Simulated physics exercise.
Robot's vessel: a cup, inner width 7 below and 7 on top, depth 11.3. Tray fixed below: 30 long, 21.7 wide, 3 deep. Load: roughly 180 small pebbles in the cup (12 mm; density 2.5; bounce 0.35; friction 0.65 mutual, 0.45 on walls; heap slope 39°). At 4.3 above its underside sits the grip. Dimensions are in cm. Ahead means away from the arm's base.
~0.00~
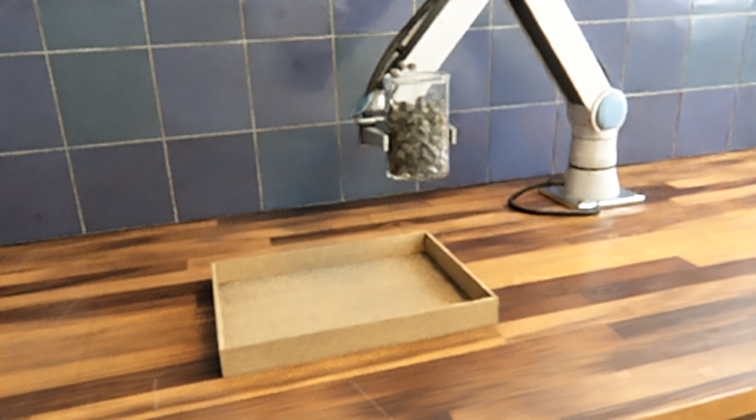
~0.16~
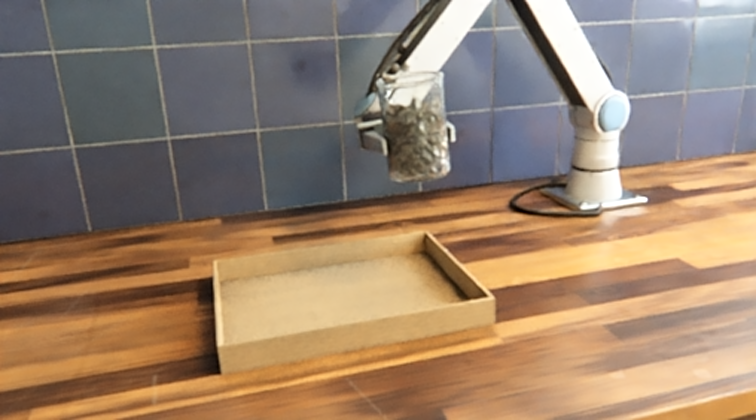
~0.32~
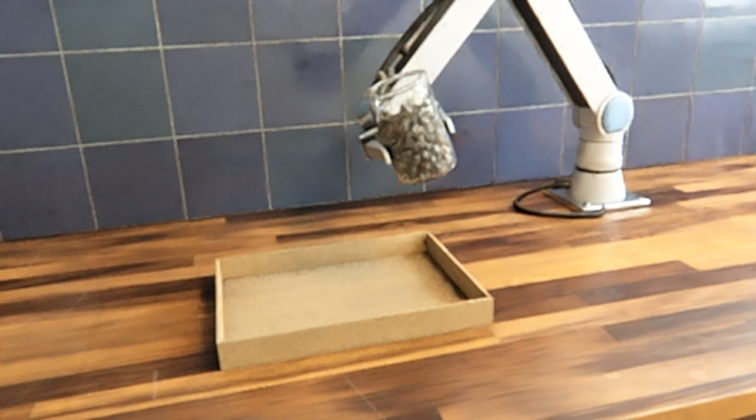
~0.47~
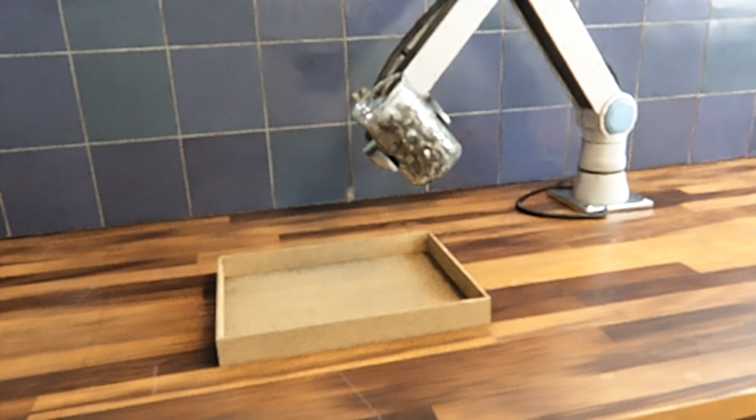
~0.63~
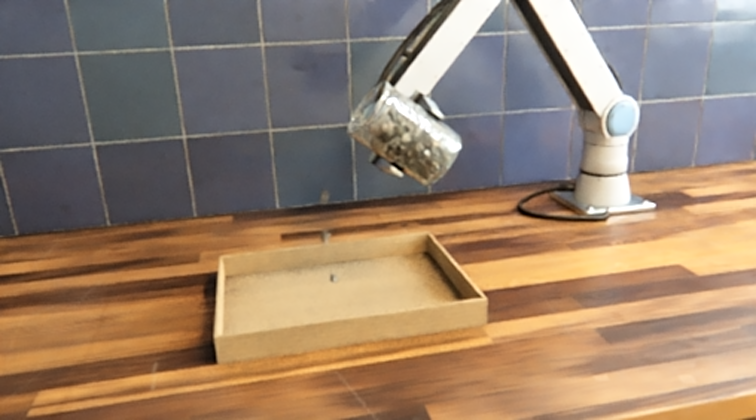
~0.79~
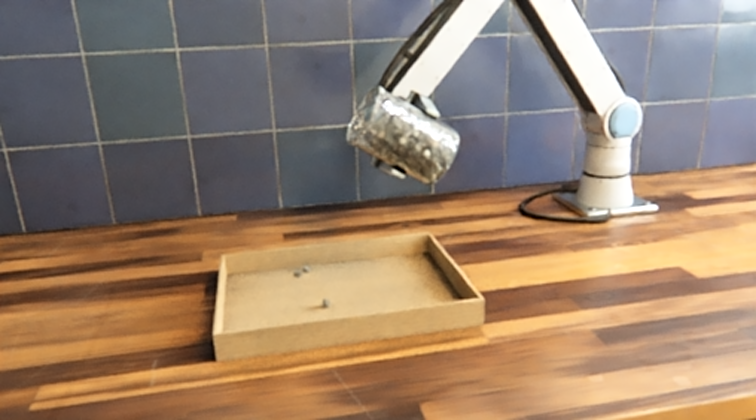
A robot arm tilts a clear cup of pebbles leftward, dropping a few into a tray.
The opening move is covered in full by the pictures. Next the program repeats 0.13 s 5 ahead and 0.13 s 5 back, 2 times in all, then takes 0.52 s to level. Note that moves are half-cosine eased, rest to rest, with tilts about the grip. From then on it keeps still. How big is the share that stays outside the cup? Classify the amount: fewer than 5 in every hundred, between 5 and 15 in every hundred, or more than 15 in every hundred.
Between 5 and 15 in every hundred.
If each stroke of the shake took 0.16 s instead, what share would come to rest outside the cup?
It would be some 5 %.
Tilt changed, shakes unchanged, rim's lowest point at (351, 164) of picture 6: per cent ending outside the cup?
Around 40 in a hundred.
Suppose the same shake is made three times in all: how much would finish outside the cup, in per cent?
Then roughly 10 percent.
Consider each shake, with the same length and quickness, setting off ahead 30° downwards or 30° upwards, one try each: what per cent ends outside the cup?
It comes to around 5 per cent on the first try and around 20 per cent on the second.
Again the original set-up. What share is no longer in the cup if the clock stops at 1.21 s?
About 5 in a hundred parts are out by then.
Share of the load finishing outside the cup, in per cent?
The share is close to 8 per cent.
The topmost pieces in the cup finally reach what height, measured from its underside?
11.5 cm.
After 1.21 s, tilted 58° forward, highest piece 23 above the table; 173 in the cup, 12 in the tray.
After 1.62 s, tilted 20° forward, highest piece 26 above the table; 171 in the cup, 14 in the tray.
After 2.03 s, level, highest piece 27 above the table; 171 in the cup, 14 in the tray.
After 3.08 s, level, highest piece 27 above the table; 171 in the cup, 14 in the tray.
At rest, 171 in the cup, 14 in the tray. That is 8 % outside the cup.
